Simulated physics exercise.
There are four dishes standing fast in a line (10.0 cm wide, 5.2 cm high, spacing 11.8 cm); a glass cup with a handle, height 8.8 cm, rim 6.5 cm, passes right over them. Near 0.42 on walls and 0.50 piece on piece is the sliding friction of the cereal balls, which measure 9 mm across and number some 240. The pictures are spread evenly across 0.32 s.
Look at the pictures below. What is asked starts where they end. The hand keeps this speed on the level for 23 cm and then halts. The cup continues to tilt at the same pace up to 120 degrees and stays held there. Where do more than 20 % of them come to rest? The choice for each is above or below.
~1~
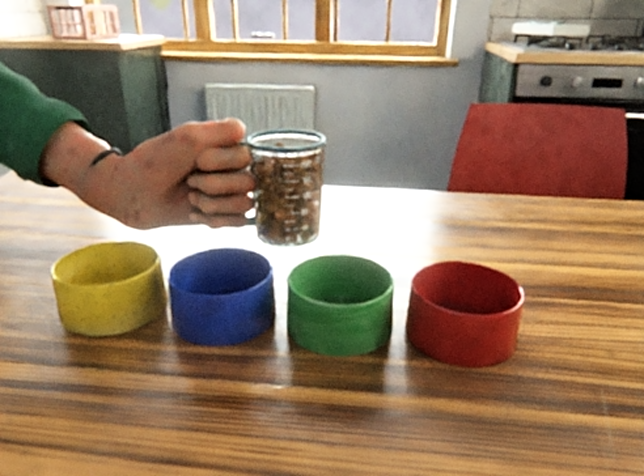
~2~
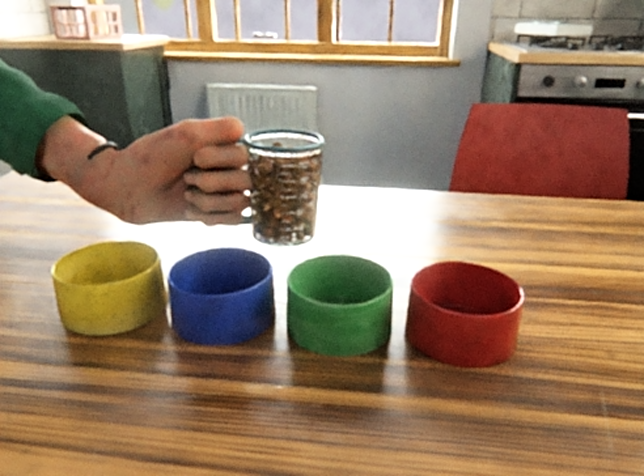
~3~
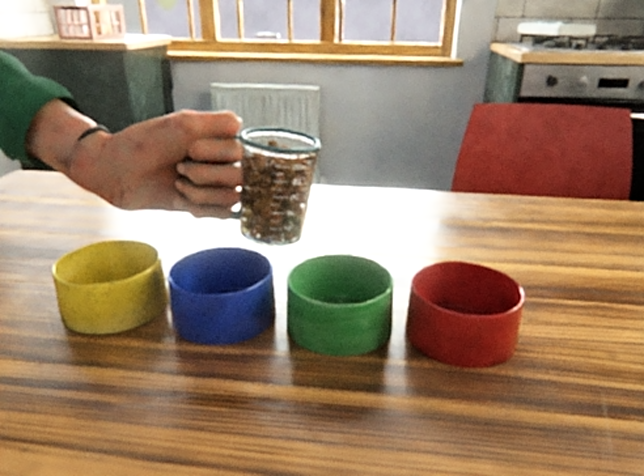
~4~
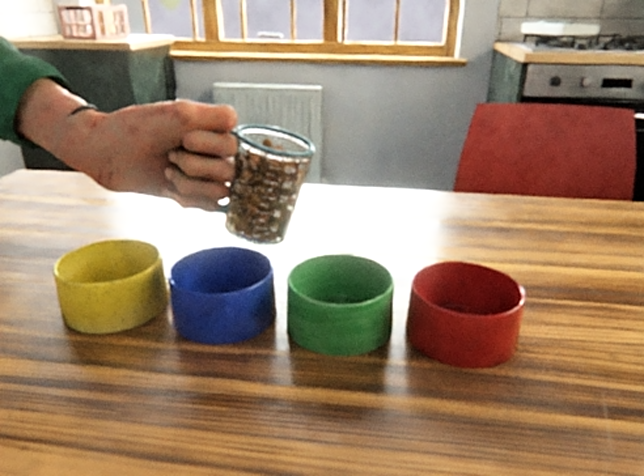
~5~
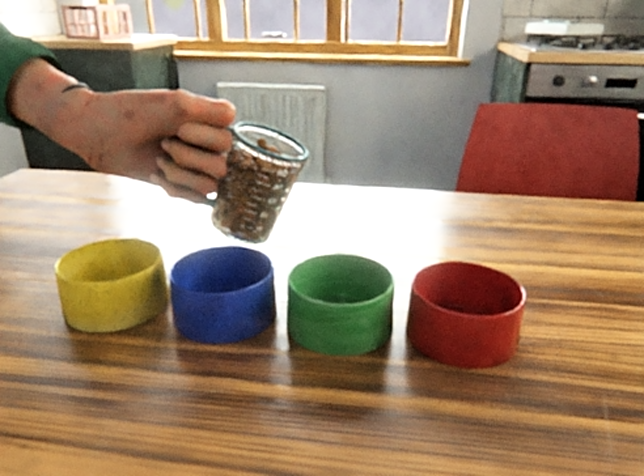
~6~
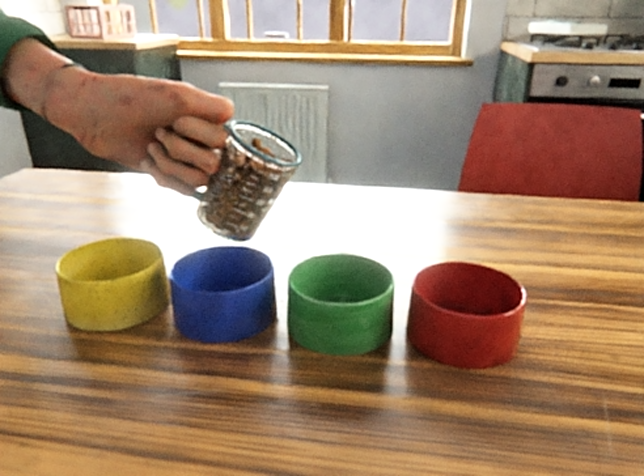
In order: Red: It should take in a fifth at the most. Blue: It should take in more than a fifth. Green: It should take in a fifth at the most. Yellow: It should take in more than a fifth. Counter: It should take in more than a fifth.
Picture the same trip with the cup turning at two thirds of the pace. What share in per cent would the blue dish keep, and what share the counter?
Then the blue dish would get 0 and the counter 0.
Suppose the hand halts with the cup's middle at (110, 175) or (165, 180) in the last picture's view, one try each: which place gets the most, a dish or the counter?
On the first run most goes to blue, and on the second to blue.
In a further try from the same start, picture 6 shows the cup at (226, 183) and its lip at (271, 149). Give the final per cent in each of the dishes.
Kept per dish: Red = 0, blue = 0, green = 0, yellow = 100.
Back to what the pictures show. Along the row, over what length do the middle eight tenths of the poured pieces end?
14 centimetres.
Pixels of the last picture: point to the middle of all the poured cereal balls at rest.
Estimated resting centre: Around (171, 298).
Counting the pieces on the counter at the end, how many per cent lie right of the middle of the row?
Roughly 0 %.
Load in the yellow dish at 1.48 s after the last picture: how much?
Roughly 40 %.
Then, 0.60 s after the last picture, tilt 95 degrees; cup holds 95 %.
Then, 0.99 s after the last picture, tilt 120 degrees; cup holds 30 %, blue 30 %, yellow 10 %.
Then, 1.48 s after the last picture, tilt 120 degrees; cup holds 0 %, blue 30 %, yellow 40 %.
In the end, red 0 %, blue 30 %, green 0 %, yellow 40 %, counter 30 %.
